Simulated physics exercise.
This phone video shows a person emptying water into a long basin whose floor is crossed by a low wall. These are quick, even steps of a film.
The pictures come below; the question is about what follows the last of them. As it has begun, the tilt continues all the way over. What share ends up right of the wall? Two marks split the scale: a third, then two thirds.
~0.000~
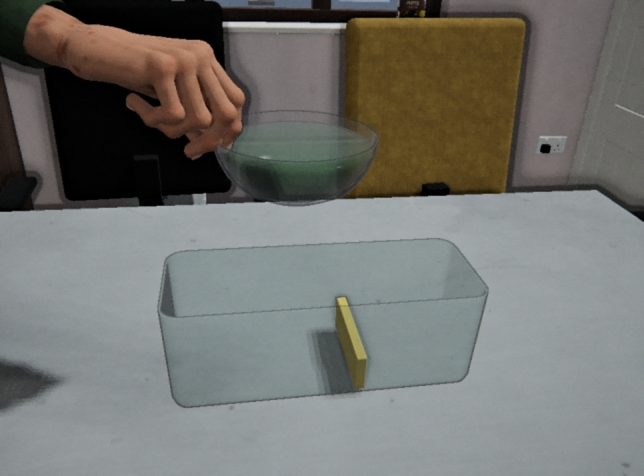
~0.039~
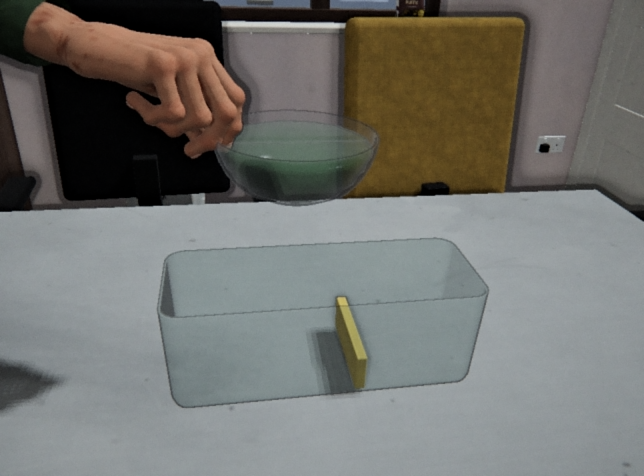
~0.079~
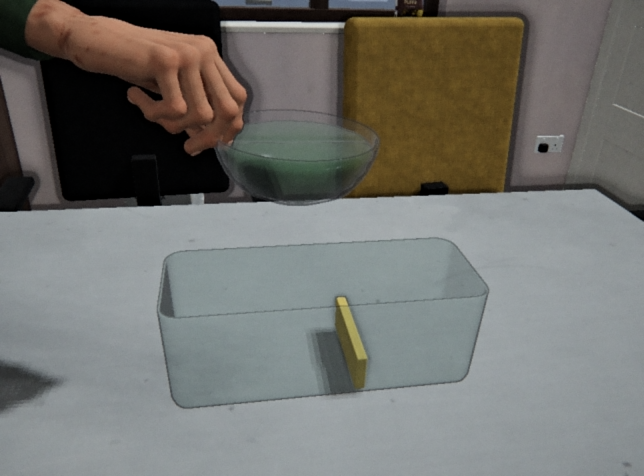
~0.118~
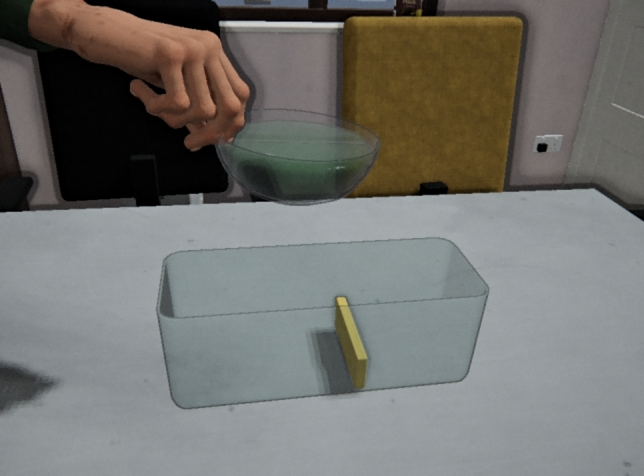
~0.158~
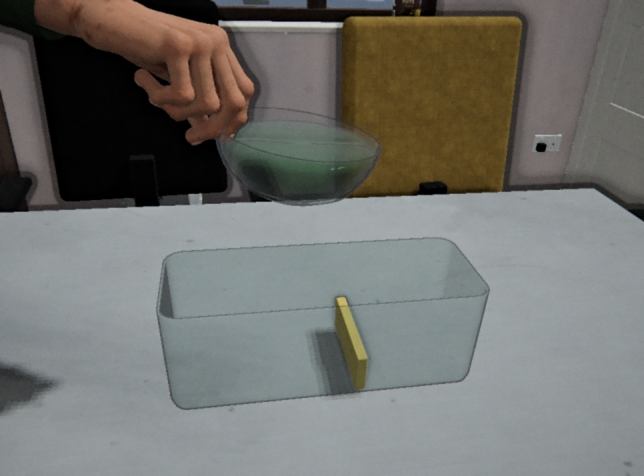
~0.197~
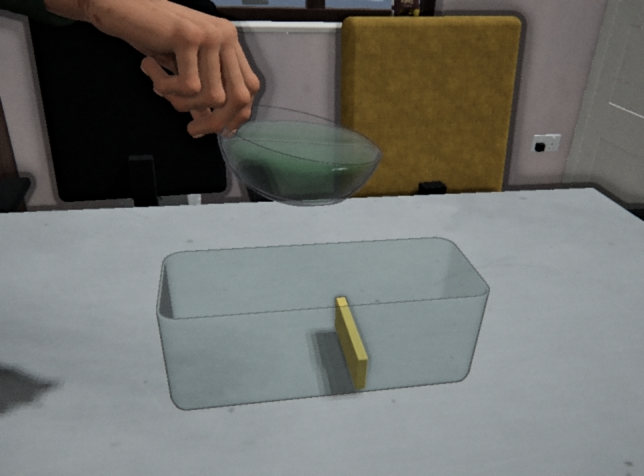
Finally more than two thirds of it is on the right.
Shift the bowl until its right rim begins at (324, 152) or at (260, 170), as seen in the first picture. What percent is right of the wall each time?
Close to 60 % for the first start and close to 5 % for the second.
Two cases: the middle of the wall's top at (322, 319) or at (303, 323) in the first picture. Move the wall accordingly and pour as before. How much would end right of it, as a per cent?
About 95 per cent, then about 90 per cent.
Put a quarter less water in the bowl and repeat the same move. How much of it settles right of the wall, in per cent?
Close to 90 per cent, more or less.
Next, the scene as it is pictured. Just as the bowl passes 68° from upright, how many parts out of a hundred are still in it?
About 30 per cent.
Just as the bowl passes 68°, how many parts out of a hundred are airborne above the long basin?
That comes to near 50 percent.
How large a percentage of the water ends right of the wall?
Roughly 85 %.
A moment on, the bowl is tipped part way and 32 per cent is still to pour, 0 is left of the wall and 20 right of it.
Next, the bowl is tipped on its side and 2 per cent is still to pour, 5 is left of the wall and 83 right of it.
Then the bowl is tipped on its side and 0 per cent is still to pour, 11 is left of the wall and 85 right of it.
Later the bowl is tipped on its side and 0 per cent is still to pour, 13 is left of the wall and 83 right of it.
In the end 13 per cent lies left of the wall, 83 right of it and 5 outside.
